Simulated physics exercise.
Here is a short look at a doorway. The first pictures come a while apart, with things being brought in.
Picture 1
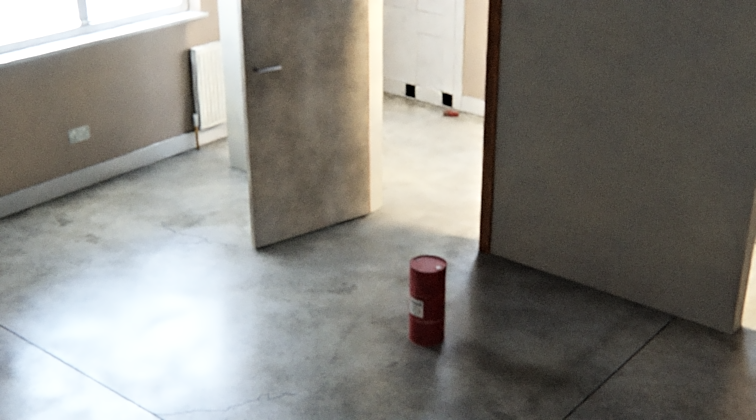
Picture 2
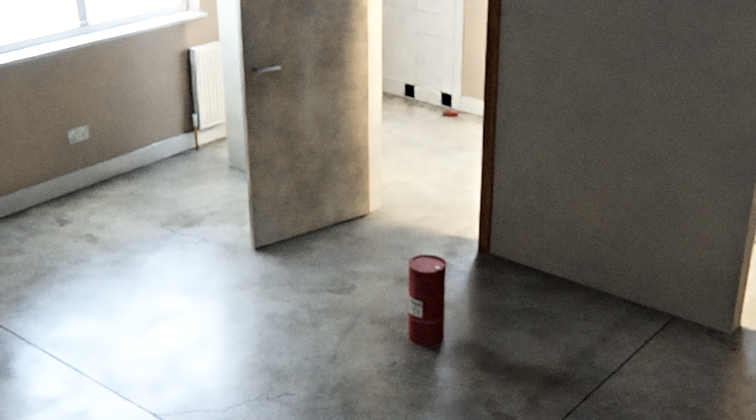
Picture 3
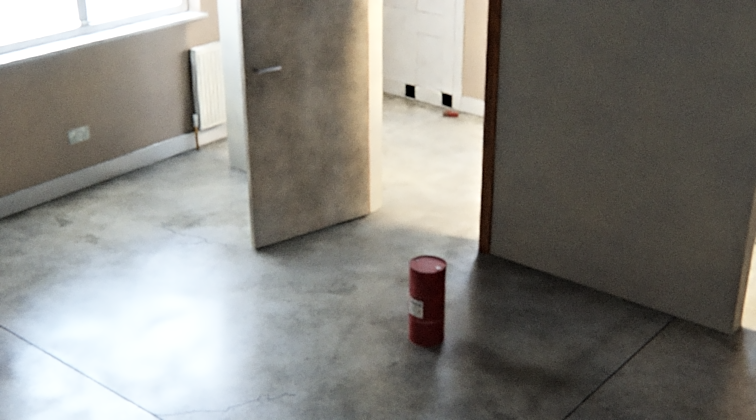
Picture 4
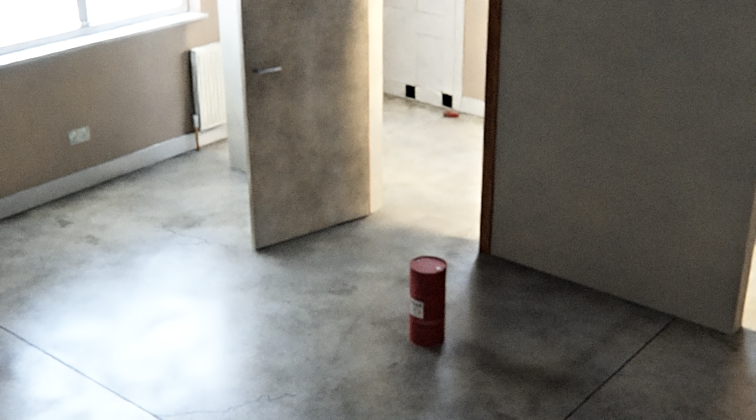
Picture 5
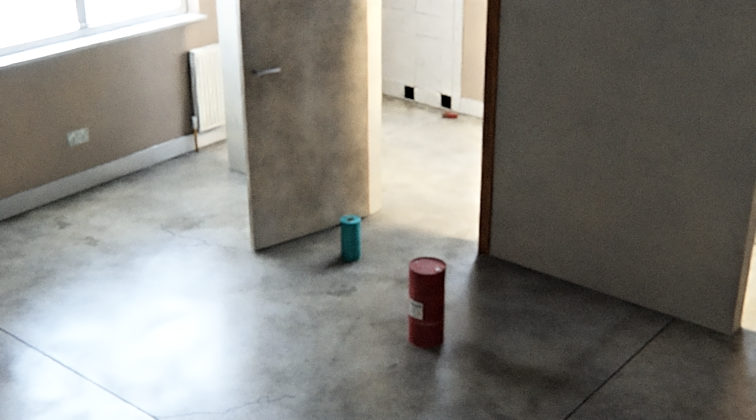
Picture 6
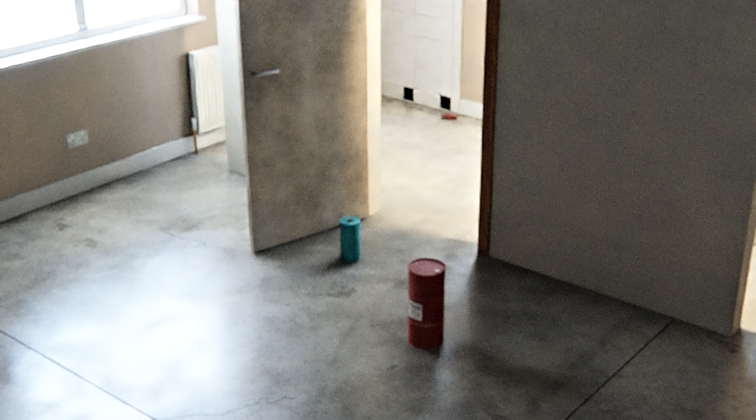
In a bare room with a smooth grey concrete floor, a door stands wide open and a red canister sits alone near the doorway. Later a smaller turquoise roll appears behind it to the left, close to the door's edge. Nothing else visibly moves, and both objects stay still.
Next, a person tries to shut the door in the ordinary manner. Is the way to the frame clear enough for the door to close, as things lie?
Yes - the door meets the frame.
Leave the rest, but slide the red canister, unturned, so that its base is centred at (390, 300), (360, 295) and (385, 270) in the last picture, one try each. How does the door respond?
First, it reaches the frame; second, it closes; third, it is blocked.
Then, 1.00 s past the last view, door at 61°; turquoise roll displaced a little near (360, 241).
Then, 1.30 s past the last view, door at 41°; turquoise roll displaced well along near (397, 242).
Then, 1.60 s past the last view, door at 20°; turquoise roll displaced well along near (436, 237).
Then, 1.90 s past the last view, door at 0°; turquoise roll displaced well along near (472, 226).
Finally, door at 0°; moved from the start, turquoise roll; red canister still in place. Final places as the last picture's camera would see them, turquoise roll near (482, 220).
